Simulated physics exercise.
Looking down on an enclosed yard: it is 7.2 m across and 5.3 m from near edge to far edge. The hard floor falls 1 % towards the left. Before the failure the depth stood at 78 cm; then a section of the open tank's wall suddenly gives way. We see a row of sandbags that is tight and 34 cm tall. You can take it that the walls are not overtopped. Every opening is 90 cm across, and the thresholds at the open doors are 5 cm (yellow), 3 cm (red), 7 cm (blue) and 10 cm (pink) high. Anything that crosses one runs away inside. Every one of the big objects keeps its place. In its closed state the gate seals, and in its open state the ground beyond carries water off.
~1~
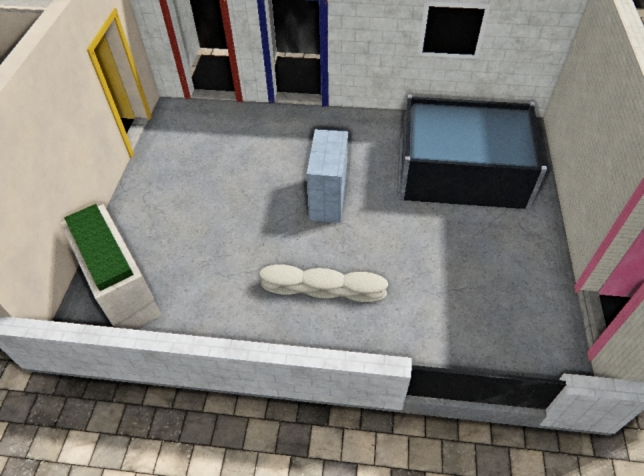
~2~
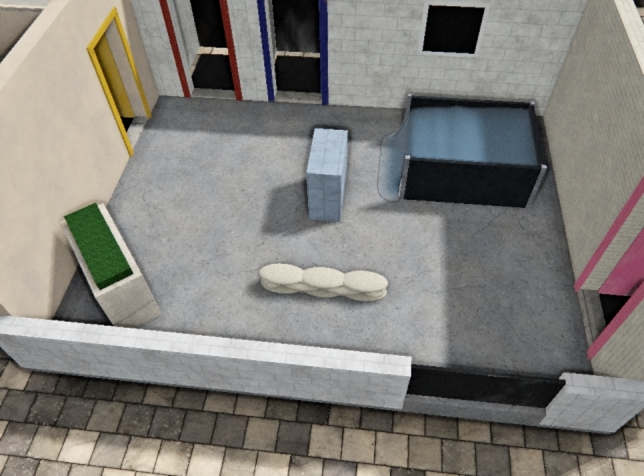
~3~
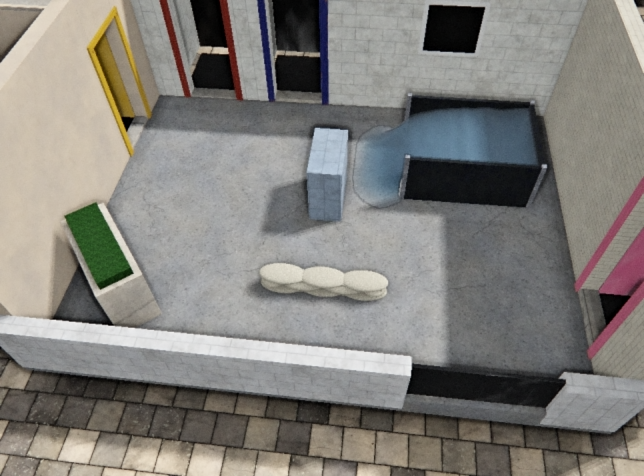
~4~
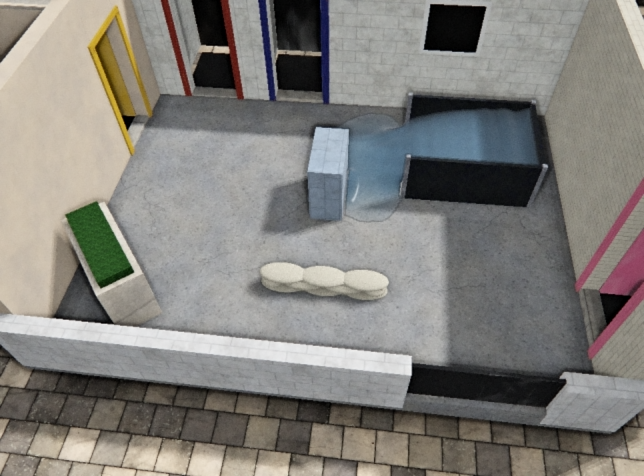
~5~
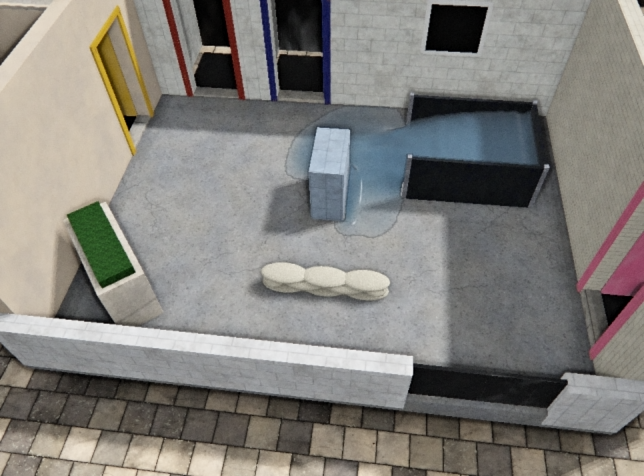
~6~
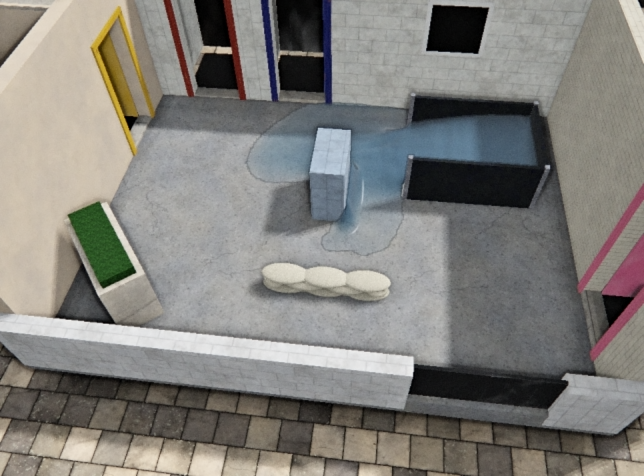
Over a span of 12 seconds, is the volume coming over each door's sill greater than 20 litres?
As I see it, the yellow door surpasses the limit. The red door surpasses the limit. The blue door surpasses the limit. The pink door falls short of the limit.
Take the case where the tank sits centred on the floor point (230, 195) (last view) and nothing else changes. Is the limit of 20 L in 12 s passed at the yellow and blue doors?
For the yellow door, the amount is too high; for the blue door, the amount is acceptable.
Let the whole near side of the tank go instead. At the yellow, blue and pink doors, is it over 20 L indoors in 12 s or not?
The yellow door comes out more than that, the blue door less than that and the pink door more than that.
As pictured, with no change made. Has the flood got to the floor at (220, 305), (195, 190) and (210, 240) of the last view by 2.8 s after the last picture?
Well, the first is untouched by it, the next drenched, the last drenched.
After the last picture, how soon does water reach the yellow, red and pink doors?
Yellow: 0.5 s; red: 0.5 s; pink: 2.2 s.
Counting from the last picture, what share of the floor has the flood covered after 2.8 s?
Roughly 65 percent.
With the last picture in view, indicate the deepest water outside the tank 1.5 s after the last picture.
Look at roughly (171, 99).
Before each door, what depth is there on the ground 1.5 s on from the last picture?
Centimetres: Yellow 20 / red 11 / blue 15 / pink 0.
Then, 0.7 s after the last picture water covers 40 % of the floor and is deepest (44 cm) near (360, 180); yellow door 8 cm at the sill, 4 L in, red door 7 cm at the sill, 0 L in, blue door 14 cm at the sill, 2 L in, pink door not reached.
Then, 1.5 s after the last picture water covers 50 % of the floor and is deepest (44 cm) near (171, 99); yellow door 20 cm at the sill, 84 L in, red door 11 cm at the sill, 14 L in, blue door 15 cm at the sill, 23 L in, pink door not reached.
Then, 2.8 s after the last picture water covers 65 % of the floor and is deepest (24 cm) near (137, 149); yellow door 21 cm at the sill, 249 L in, red door 13 cm at the sill, 51 L in, blue door 12 cm at the sill, 55 L in, pink door 7 cm at the sill, 0 L in.
Then, 6.3 s after the last picture water covers 85 % of the floor and is deepest (12 cm) near (91, 247); yellow door 10 cm at the sill, 400 L in, red door 8 cm at the sill, 123 L in, blue door 4 cm at the sill, 66 L in, pink door 2 cm at the sill, 0 L in.
Then, 11.3 s after the last picture water covers 95 % of the floor and is deepest (8 cm) near (143, 262); yellow door 7 cm at the sill, 430 L in, red door 5 cm at the sill, 170 L in, blue door 4 cm at the sill, 66 L in, pink door 4 cm at the sill, 0 L in.
